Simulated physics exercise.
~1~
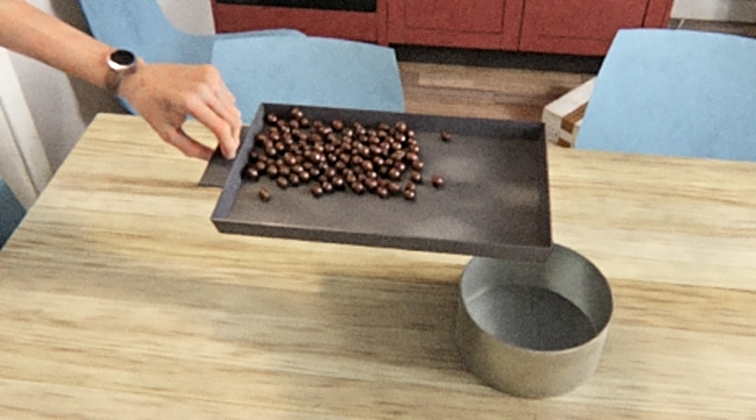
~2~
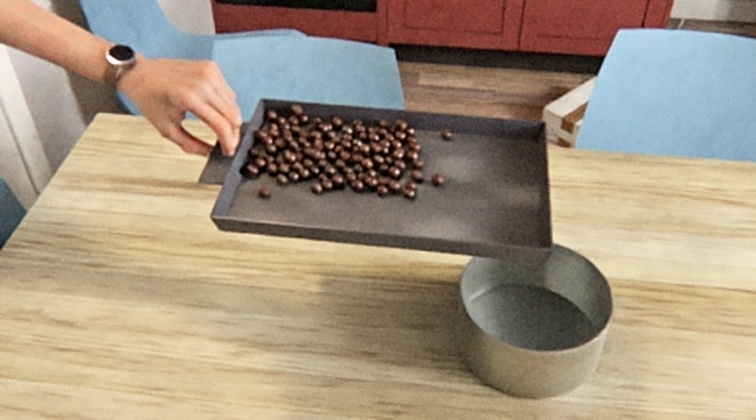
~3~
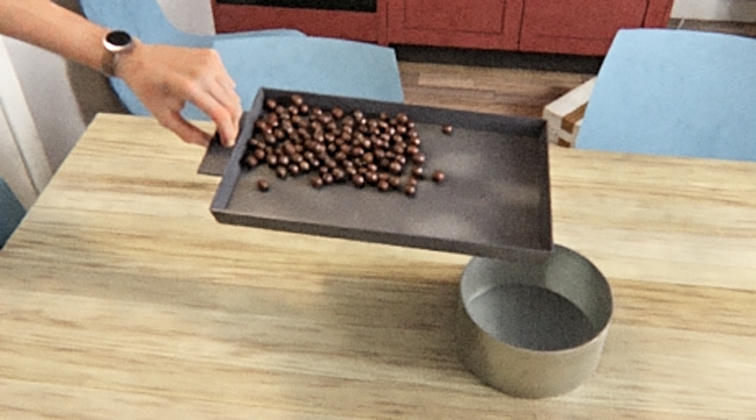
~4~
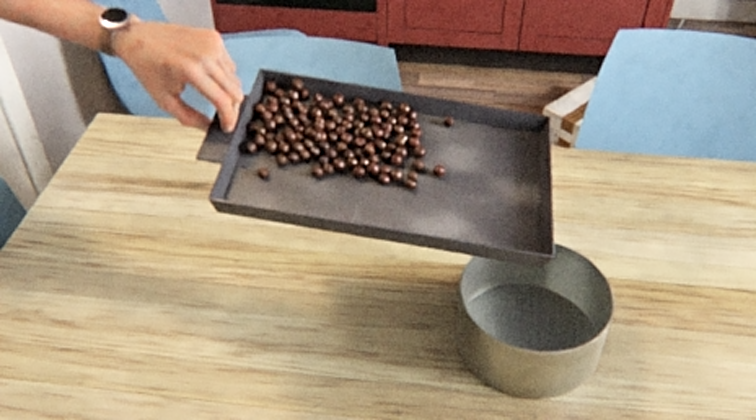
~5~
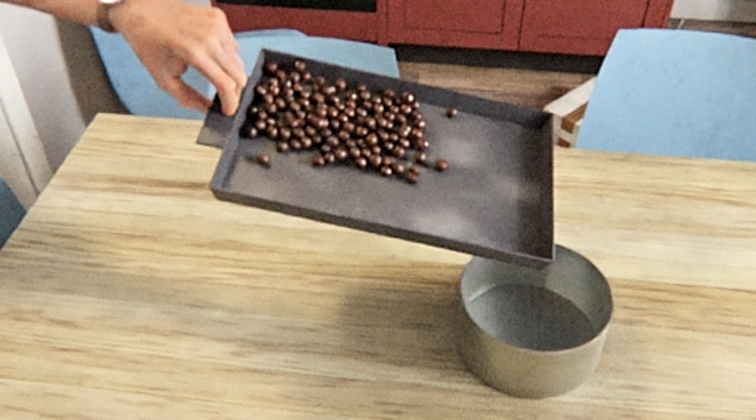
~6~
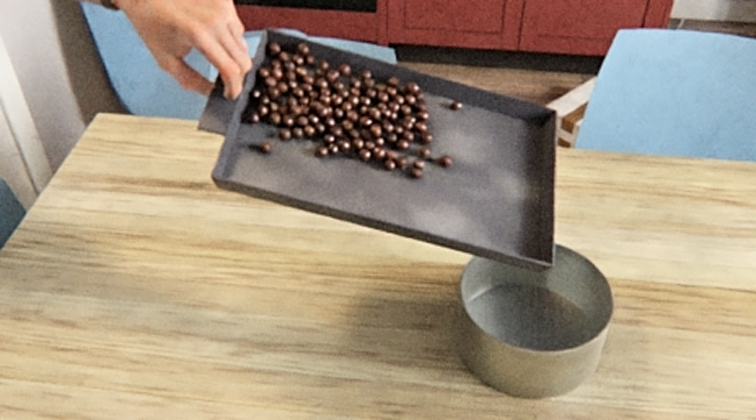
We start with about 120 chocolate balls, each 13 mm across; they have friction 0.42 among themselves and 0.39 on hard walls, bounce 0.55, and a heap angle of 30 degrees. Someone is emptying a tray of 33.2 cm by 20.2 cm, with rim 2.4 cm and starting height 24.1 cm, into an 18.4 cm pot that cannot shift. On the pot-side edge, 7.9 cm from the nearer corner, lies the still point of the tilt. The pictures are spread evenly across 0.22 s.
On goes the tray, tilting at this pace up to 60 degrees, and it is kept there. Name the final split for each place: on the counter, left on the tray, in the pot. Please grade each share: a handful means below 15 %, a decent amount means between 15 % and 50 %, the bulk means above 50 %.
Counter: The bulk, tray: A decent amount, pot: A handful.
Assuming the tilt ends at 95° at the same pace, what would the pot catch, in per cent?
5 percent.
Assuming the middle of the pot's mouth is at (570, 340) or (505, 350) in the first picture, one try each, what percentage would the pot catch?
Near 45 and 25 percent, one try each.
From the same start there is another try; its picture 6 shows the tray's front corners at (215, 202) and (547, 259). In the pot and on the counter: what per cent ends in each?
You'd end with pot at 0 and counter at 30.
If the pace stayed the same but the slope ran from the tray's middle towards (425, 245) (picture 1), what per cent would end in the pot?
Roughly 0 per cent.
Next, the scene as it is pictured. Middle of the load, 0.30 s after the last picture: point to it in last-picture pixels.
The middle of the load should be near (453, 169) then.
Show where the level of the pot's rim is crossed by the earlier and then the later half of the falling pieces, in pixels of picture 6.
The first half passes near (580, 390) and the second half near (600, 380).
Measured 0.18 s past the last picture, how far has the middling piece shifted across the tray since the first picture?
By then it sits near 4 cm from where it began.
Then, 0.18 s after the last picture, tilt 41 degrees; the tray holds 100 %, the pot 0 %.
Then, 0.30 s after the last picture, tilt 55 degrees; the tray holds 100 %, the pot 0 %.
Then, 0.55 s after the last picture, tilt 60 degrees; the tray holds 45 %, the pot 0 %.
In the end, counter 65 %, tray 35 %, pot 0 %.
